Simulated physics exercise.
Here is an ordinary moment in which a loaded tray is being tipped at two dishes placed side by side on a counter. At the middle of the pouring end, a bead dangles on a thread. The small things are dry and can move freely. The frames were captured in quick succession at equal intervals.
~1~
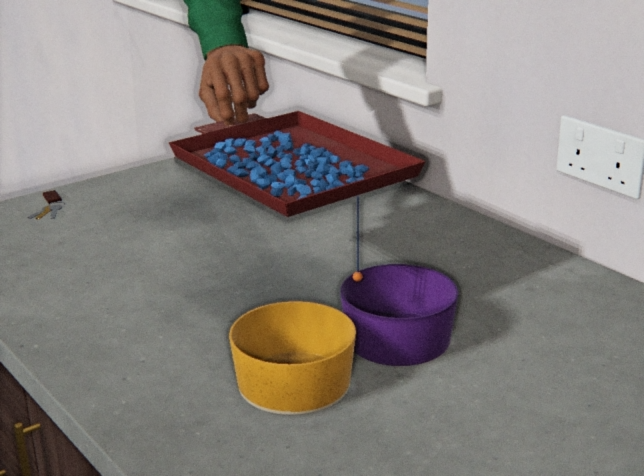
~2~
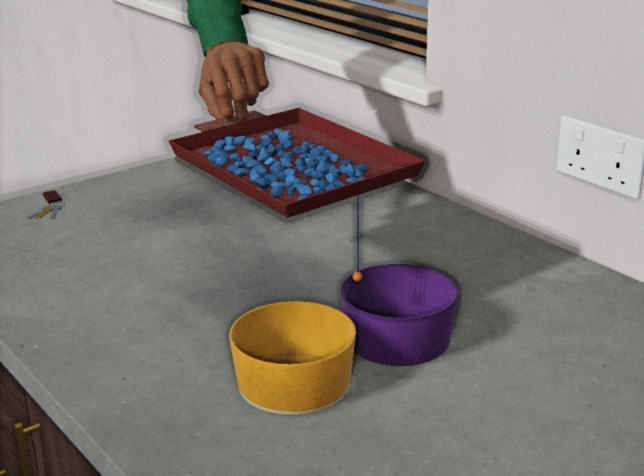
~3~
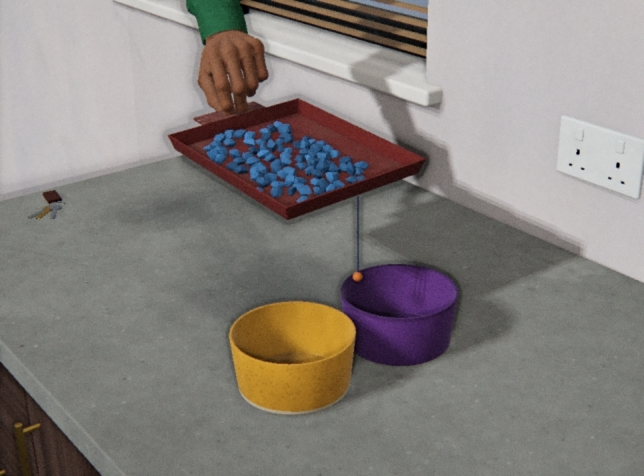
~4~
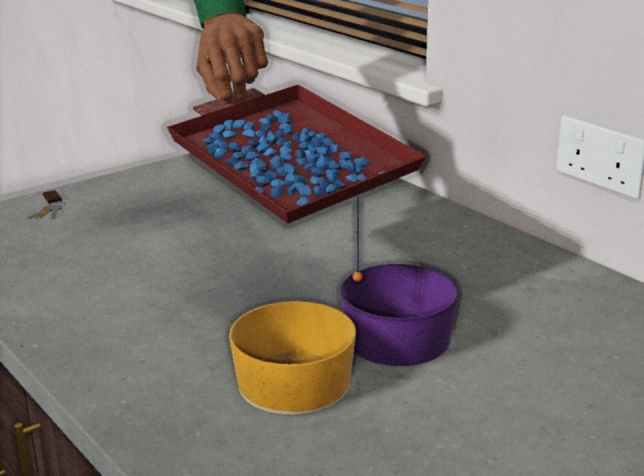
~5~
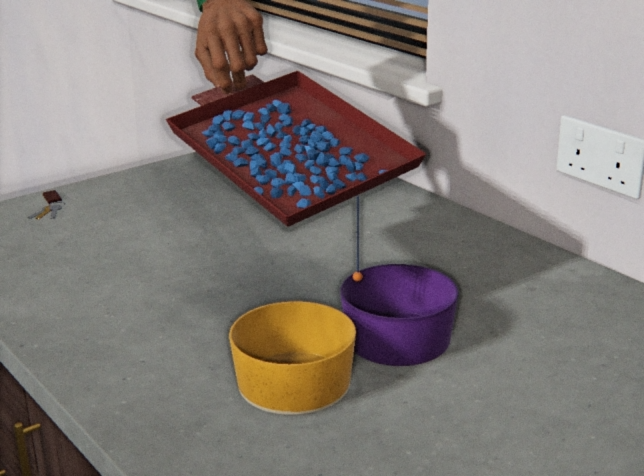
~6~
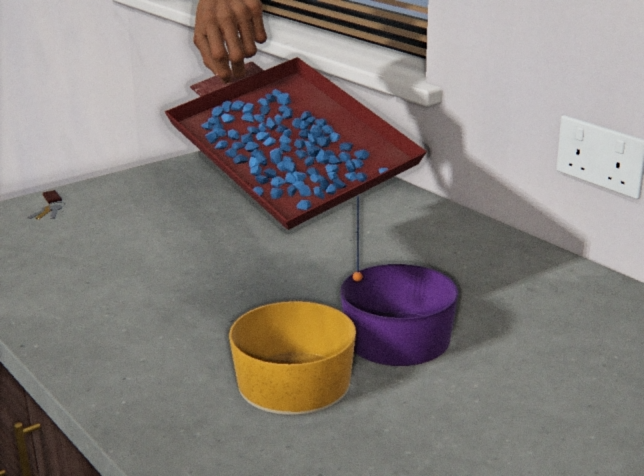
A hand raises the back of a red tray of blue stones, slanting it above two bowls.
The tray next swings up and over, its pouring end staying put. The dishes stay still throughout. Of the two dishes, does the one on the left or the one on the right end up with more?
The one on the left.
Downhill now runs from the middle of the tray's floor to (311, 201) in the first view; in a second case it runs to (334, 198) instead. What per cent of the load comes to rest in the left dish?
You'd see roughly 90 per cent the first time and 50 per cent the second.
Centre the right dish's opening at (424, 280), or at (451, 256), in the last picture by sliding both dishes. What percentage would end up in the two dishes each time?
The first yields 90 per cent and the second 40 per cent.
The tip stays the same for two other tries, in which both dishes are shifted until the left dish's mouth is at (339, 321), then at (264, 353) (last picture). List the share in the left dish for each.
It would be near 70 per cent first and near 10 per cent second.
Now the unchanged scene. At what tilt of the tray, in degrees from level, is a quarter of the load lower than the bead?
Around 85° at that moment.
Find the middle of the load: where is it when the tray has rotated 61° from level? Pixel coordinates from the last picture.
In the last view the centre sits at roughly (296, 183).
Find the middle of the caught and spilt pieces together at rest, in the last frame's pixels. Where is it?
Roughly at pixel (299, 369).
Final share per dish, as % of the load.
Left dish near 90 in a hundred; right dish near 0.
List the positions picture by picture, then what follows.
The first frame shows corners of the pouring end near (287, 200) and (418, 161), level; middle of the load near (285, 165), aquarium stones; left dish near (331, 380); right dish near (438, 333); bead on its thread near (358, 277).
The second frame shows corners of the pouring end near (287, 201) and (418, 160), level; middle of the load near (285, 164).
The third frame shows corners of the pouring end near (287, 204) and (418, 158), tipped barely, lowest at the left corner; middle of the load near (285, 161).
The fourth frame shows corners of the pouring end near (287, 208) and (419, 156), tipped a little, lowest at the left corner; middle of the load near (285, 156).
The fifth frame shows corners of the pouring end near (288, 212) and (419, 153), tipped a little, lowest at the left corner; middle of the load near (285, 152).
The sixth frame shows corners of the pouring end near (288, 216) and (419, 151), tipped clearly, lowest at the left corner; middle of the load near (285, 147); left dish near (331, 380); right dish near (438, 333).
Shortly afterwards, tray tipped steeply; the whole lot on the tray.
Next, tray tipped right over; near a quarter on the tray; near half in the left dish; only a few in the right dish; near a quarter in the air.
Some moments later, tray tipped past a quarter turn; all but a few in the left dish; only a few in the right dish; a little outside both.
In the end, tray tipped past a quarter turn; all but a few in the left dish; only a few in the right dish; a little outside both.
